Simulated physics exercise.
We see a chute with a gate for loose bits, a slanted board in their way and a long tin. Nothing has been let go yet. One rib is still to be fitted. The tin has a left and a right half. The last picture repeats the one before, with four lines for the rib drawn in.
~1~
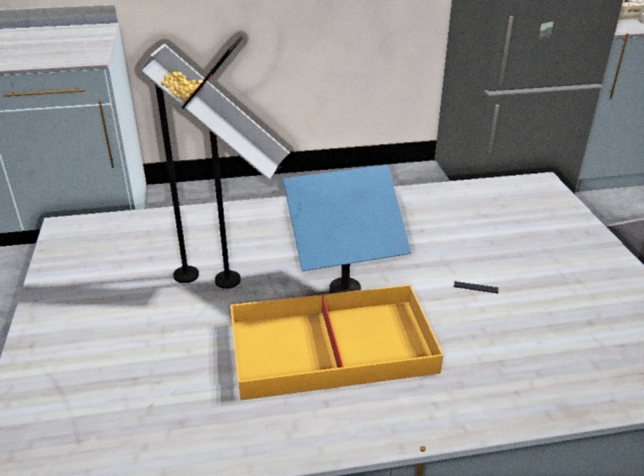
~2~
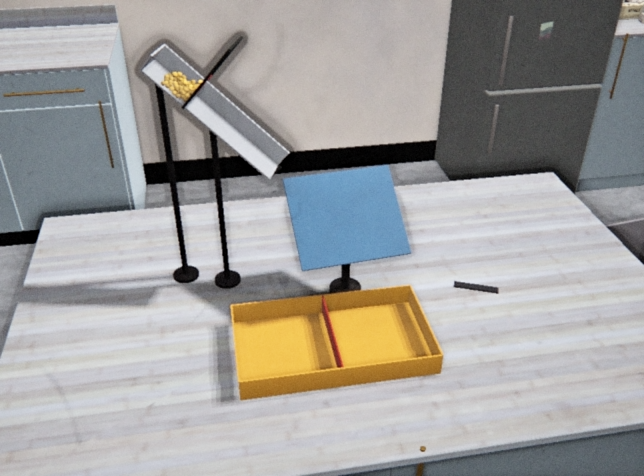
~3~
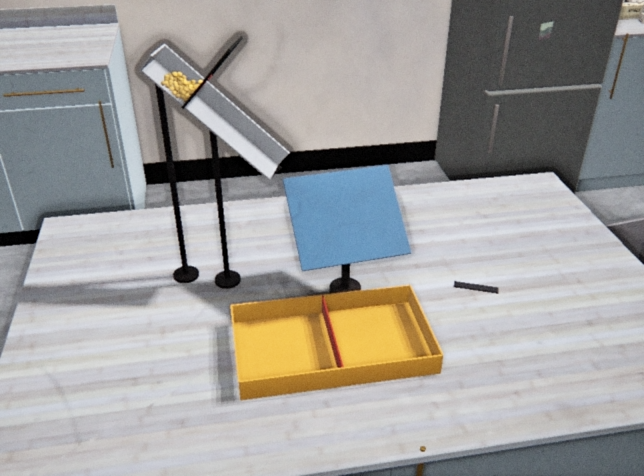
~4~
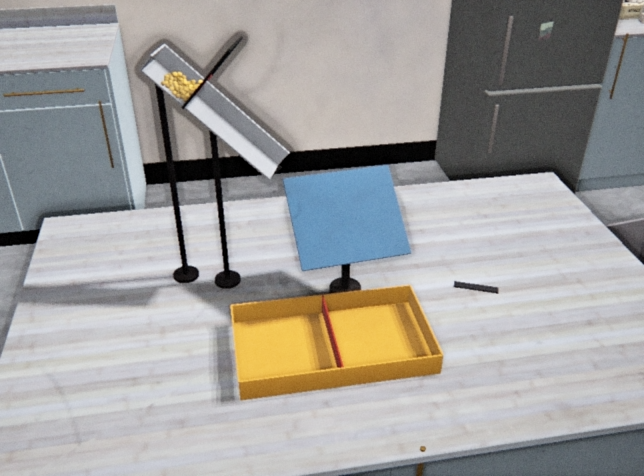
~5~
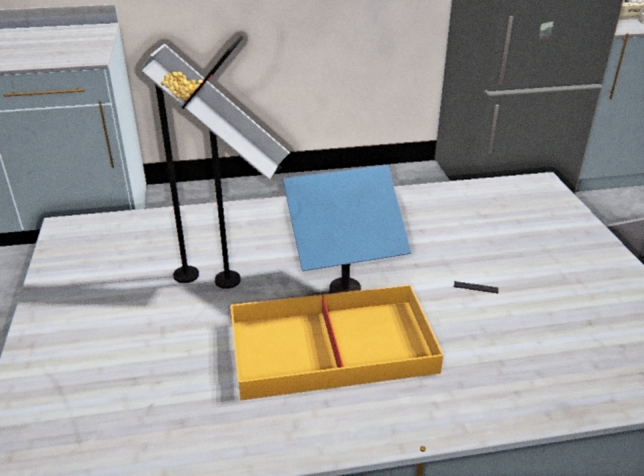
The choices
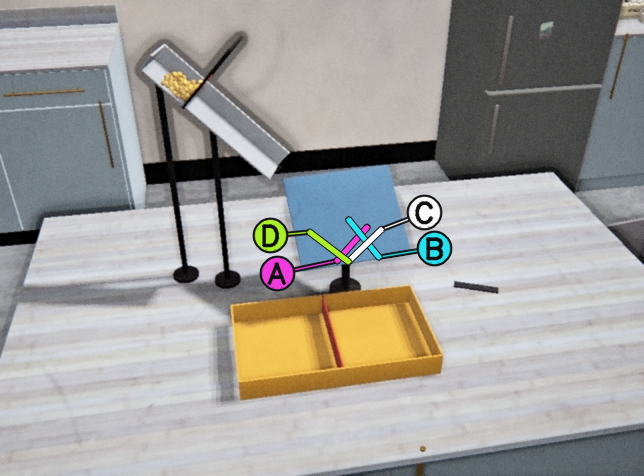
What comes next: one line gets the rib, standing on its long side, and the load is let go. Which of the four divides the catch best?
Line A does it best.
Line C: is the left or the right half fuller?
Right.
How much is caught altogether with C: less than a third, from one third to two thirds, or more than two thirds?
Line C gives more than two thirds.
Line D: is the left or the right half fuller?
The right half.
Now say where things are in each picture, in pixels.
In the first picture, load behind the gate at (183, 88), puffed corn balls; lip of the chute at (274, 172), sloping fairly steeply.
In the second picture, middle of the board at (347, 216), tilted fairly steeply; middle of its low edge at (358, 262); of its high edge at (337, 172).
In the third picture, front corners of the tin at (239, 382) and (443, 355); front end of its middle wall at (343, 368).
In the fourth picture, middle of the load at (183, 88); lip at (274, 172).
In the fifth picture, middle of the load at (183, 88); lip at (274, 172).
On the marked copy, line A from (367, 227) to (337, 260); line B from (348, 219) to (378, 257); line C from (381, 229) to (349, 260); line D from (309, 232) to (348, 261).
Choosing A, of what is caught, about half in the left half, about half in the right.
Choosing B, of what is caught, a stray few in the left half, nearly all in the right.
Choosing C, of what is caught, a small part in the left half, nearly all in the right.
Choosing D, of what is caught, none in the left half, all in the right.
